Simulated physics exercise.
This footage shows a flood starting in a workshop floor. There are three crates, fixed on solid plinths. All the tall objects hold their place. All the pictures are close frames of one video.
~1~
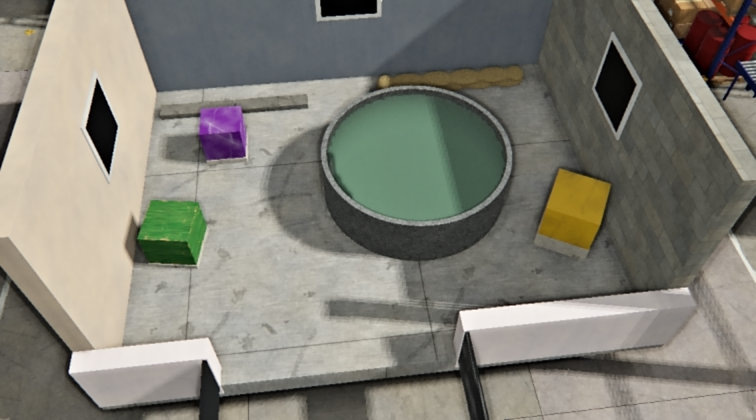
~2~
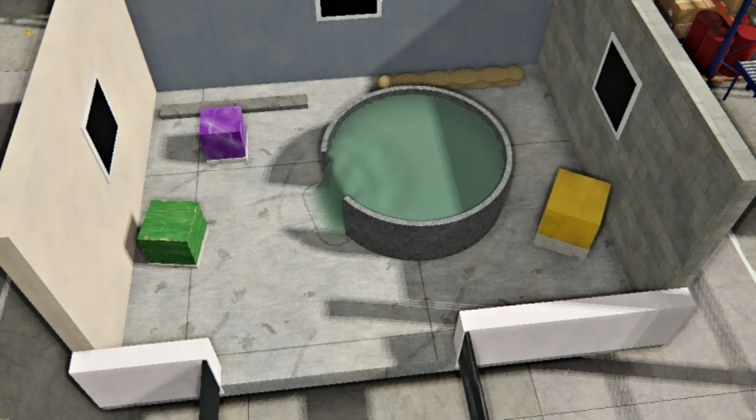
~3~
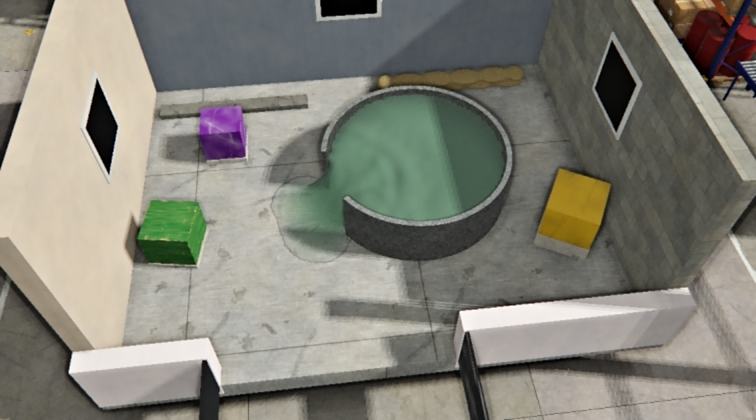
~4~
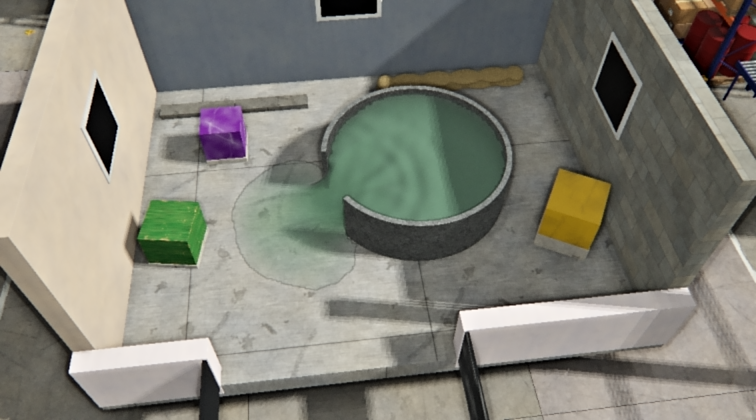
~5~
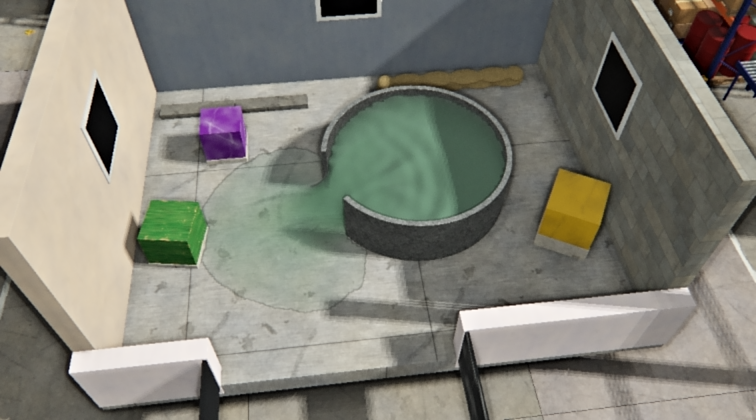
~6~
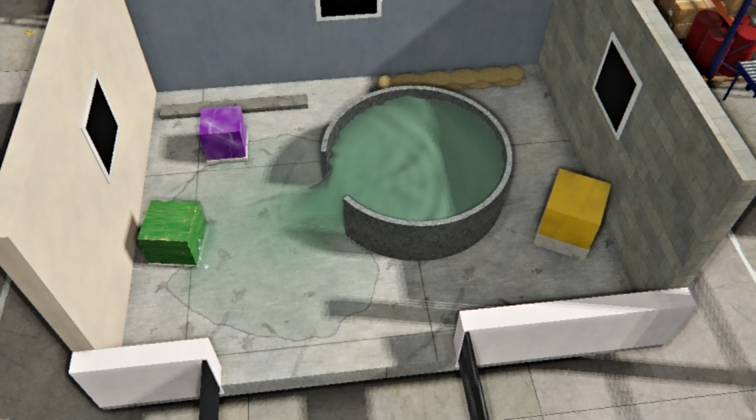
Green water poured out through a gap in the left side of a round tank and spread across the workshop floor, reaching the green crate while the purple and yellow crates stayed put.
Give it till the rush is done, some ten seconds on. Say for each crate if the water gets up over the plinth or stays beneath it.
One by one: Green crate: Becomes wet; yellow crate: Remains dry; purple crate: Becomes wet.
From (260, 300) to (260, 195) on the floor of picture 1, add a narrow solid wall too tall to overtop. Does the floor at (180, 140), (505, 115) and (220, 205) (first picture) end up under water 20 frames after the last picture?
As listed: Covered, no water, clear.
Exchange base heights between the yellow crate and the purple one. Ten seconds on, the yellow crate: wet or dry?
Verdict on yellow crate: It gets flooded.
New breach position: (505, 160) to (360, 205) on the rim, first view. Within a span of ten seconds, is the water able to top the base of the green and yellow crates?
As I see it, green is doused and yellow is doused.
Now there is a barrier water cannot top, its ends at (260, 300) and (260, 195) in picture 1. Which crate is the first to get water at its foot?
It's the purple crate.
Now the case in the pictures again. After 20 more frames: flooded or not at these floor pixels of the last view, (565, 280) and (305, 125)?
Dry, wet.
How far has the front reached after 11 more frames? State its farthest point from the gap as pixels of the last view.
Roughly at (157, 97).
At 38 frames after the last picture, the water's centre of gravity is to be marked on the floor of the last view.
That comes out near (318, 193).
A moment on, water covers 35 % of the floor; the green crate water round its plinth, the yellow crate not reached, the purple crate water round its plinth.
Next, water covers 40 % of the floor; the green crate water round its plinth, the yellow crate not reached, the purple crate water round its plinth.
Then, water covers 45 % of the floor; the green crate water round its plinth, the yellow crate not reached, the purple crate water round its plinth.
Later, water covers 65 % of the floor; the green crate water round its plinth, the yellow crate not reached, the purple crate water round its plinth.
In the end, water covers 90 % of the floor; the green crate was topped, the yellow crate stayed above the water, the purple crate was topped.
